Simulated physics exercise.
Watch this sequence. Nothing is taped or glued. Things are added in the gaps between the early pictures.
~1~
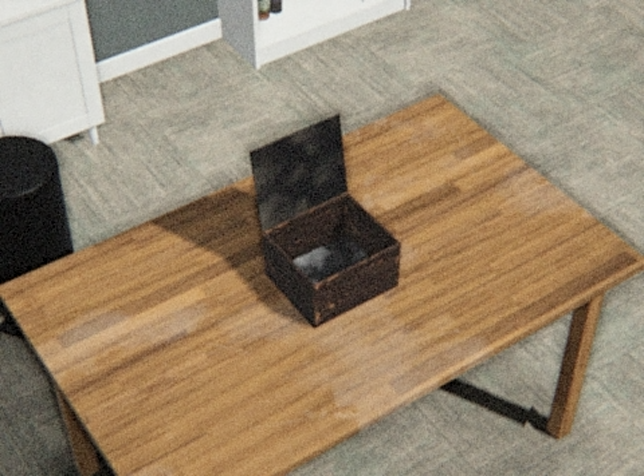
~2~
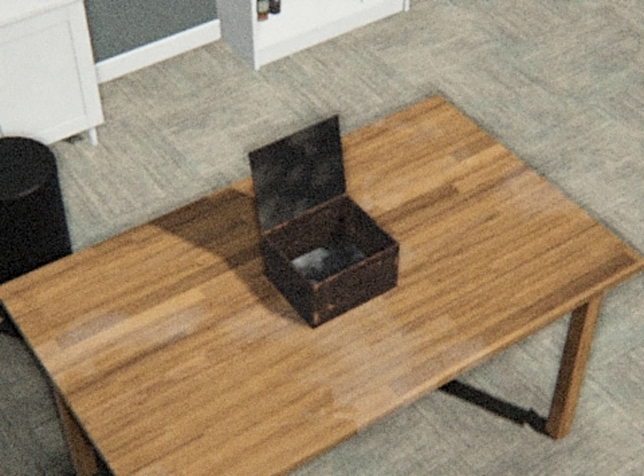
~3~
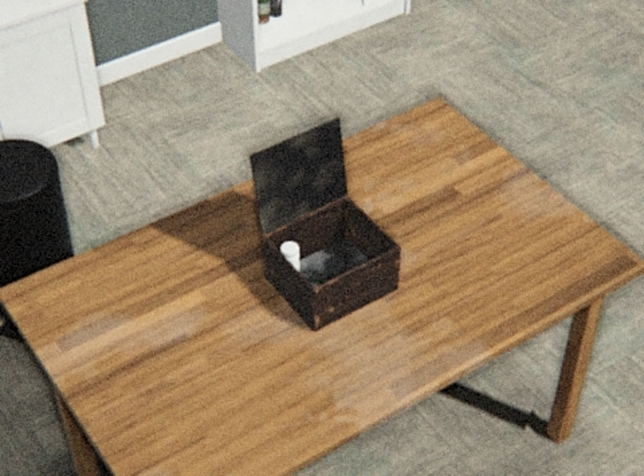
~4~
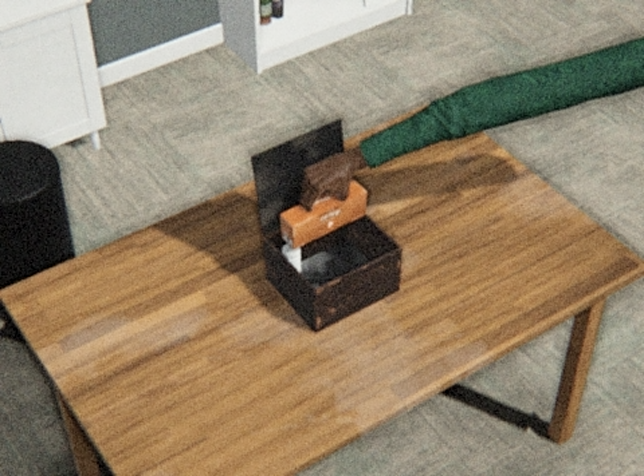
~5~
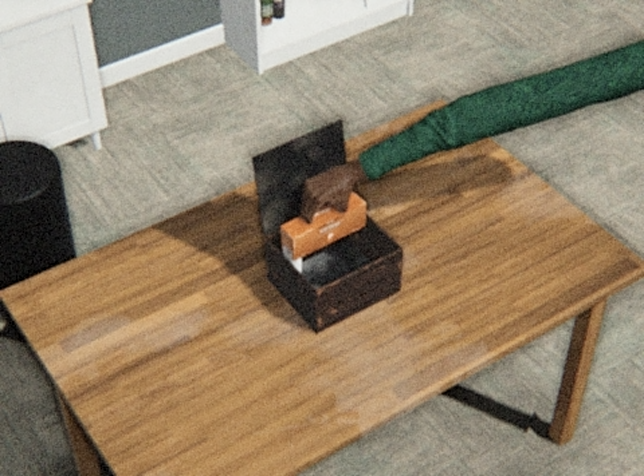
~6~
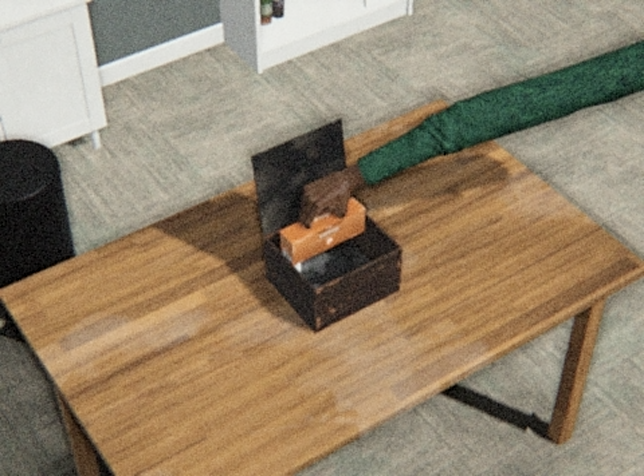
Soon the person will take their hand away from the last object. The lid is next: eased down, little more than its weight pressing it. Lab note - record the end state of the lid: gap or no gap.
End state: No gap.
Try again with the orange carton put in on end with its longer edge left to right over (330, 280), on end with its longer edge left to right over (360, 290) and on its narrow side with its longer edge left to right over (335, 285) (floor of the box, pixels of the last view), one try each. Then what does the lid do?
In the first case it stays open; in the second case it stays open; in the third case it shuts.
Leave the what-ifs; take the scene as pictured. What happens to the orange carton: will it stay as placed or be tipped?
At the finish it goes crooked.
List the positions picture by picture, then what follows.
In the first picture, the last thing is not in view yet.
In the second picture, the last thing is not in view yet.
In the third picture, the last thing is not in view yet.
The fourth picture shows on its way; orange carton (324, 214).
The fifth picture shows on its way; orange carton (324, 226).
The sixth picture shows in place under the hand; orange carton (323, 231).
Then, 1.00 s on from there, lid starting down; orange carton on its side near (342, 282).
Then, 1.80 s on from there, lid 44° above the rim; orange carton on its side near (342, 282).
In the end, lid shut; toppled in the box, orange carton; white shaker unmoved. At the end, from the last picture's camera, orange carton near (342, 282).
